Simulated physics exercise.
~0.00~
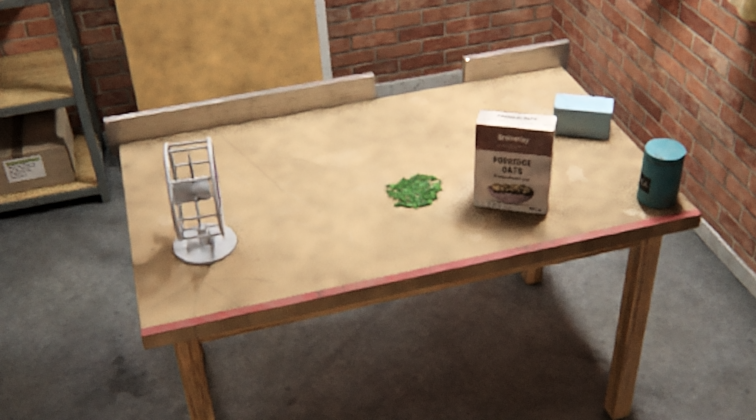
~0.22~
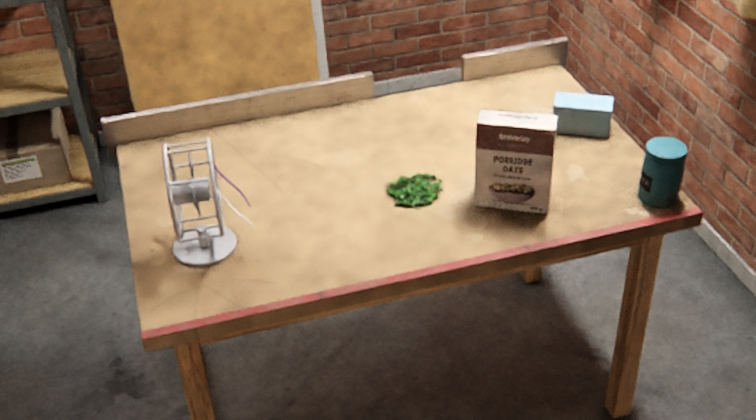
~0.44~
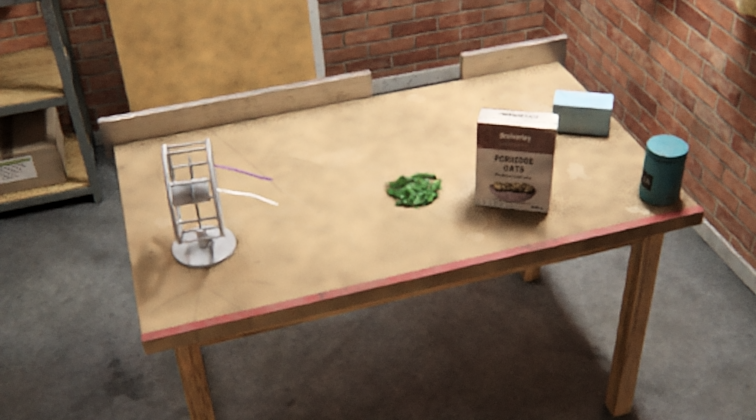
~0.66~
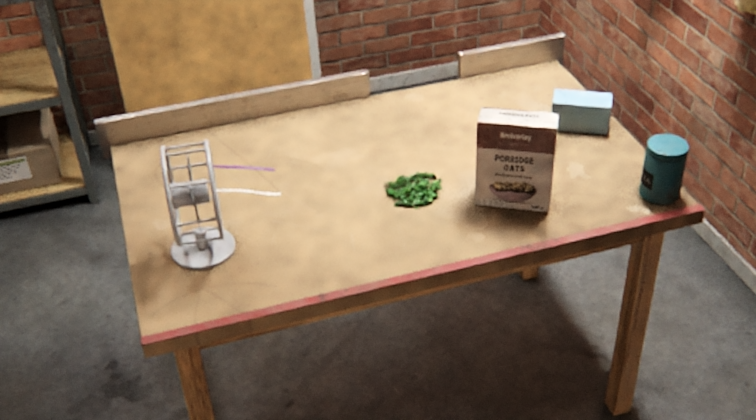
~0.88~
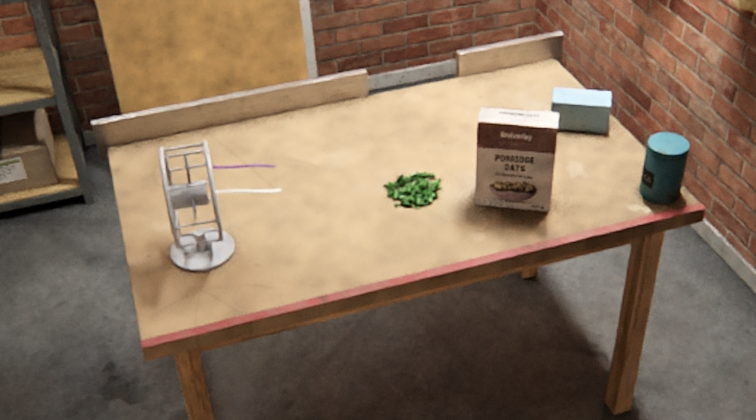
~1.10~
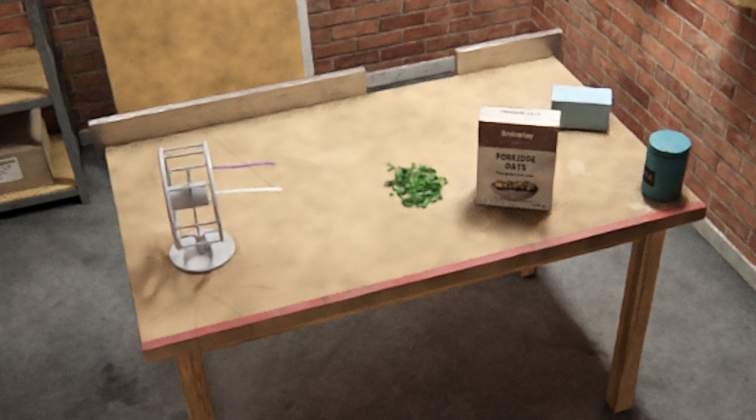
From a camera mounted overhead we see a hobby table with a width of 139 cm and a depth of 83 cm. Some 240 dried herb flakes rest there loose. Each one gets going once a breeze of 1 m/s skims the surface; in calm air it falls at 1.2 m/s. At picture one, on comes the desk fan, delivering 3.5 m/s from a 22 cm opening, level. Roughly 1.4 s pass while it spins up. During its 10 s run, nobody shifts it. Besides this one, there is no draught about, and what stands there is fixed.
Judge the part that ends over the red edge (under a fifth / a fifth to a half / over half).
It never reaches a fifth.
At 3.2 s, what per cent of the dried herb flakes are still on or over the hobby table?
I'd put it near 70 per cent at that time.
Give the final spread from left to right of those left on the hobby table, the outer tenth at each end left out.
Around 30 centimetres from left to right.
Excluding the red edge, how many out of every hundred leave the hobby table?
The share comes to some 30 per cent.
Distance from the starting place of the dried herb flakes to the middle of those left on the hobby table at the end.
Around 70 cm, I reckon.
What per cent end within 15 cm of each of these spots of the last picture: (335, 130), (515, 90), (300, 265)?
Roughly 0 %, 30 % and 0 %, in that order.
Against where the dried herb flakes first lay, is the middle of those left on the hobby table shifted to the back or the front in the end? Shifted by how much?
I'd say backward, around 45 cm.
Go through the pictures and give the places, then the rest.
In the first picture, the middle of the dried herb flakes is near (414, 193), none has stirred yet and the mouth of the desk fan is at (195, 189).
In the second picture, the middle of the dried herb flakes is near (414, 190), none has stirred yet and the red edge is centred on (441, 272).
In the third picture, the middle of the dried herb flakes is near (414, 189), none has stirred yet, the top of a carton is at (518, 118) and the top of a block is at (583, 99).
In the fourth picture, the middle of the dried herb flakes is near (414, 190) and none has stirred yet.
In the fifth picture, the middle of the dried herb flakes is near (414, 190) and none has stirred yet.
In the sixth picture, the middle of the dried herb flakes is near (417, 187), the farthest in sight from the desk fan is at (445, 180) and about 40 % have left their places.
After 2.0 s, 88 % are on the move or not yet settled, 0 % are over the red edge; the middle of those still in play is near (530, 74).
After 3.2 s, 23 % are on the move or not yet settled, 0 % are over the red edge; the middle of those still in play is near (525, 70).
After 5.5 s, 22 % are on the move or not yet settled, 0 % are over the red edge; the middle of those still in play is near (525, 70).
After 10.0 s, at the end, 0 % are over the red edge; the middle of those still in play is near (525, 70).
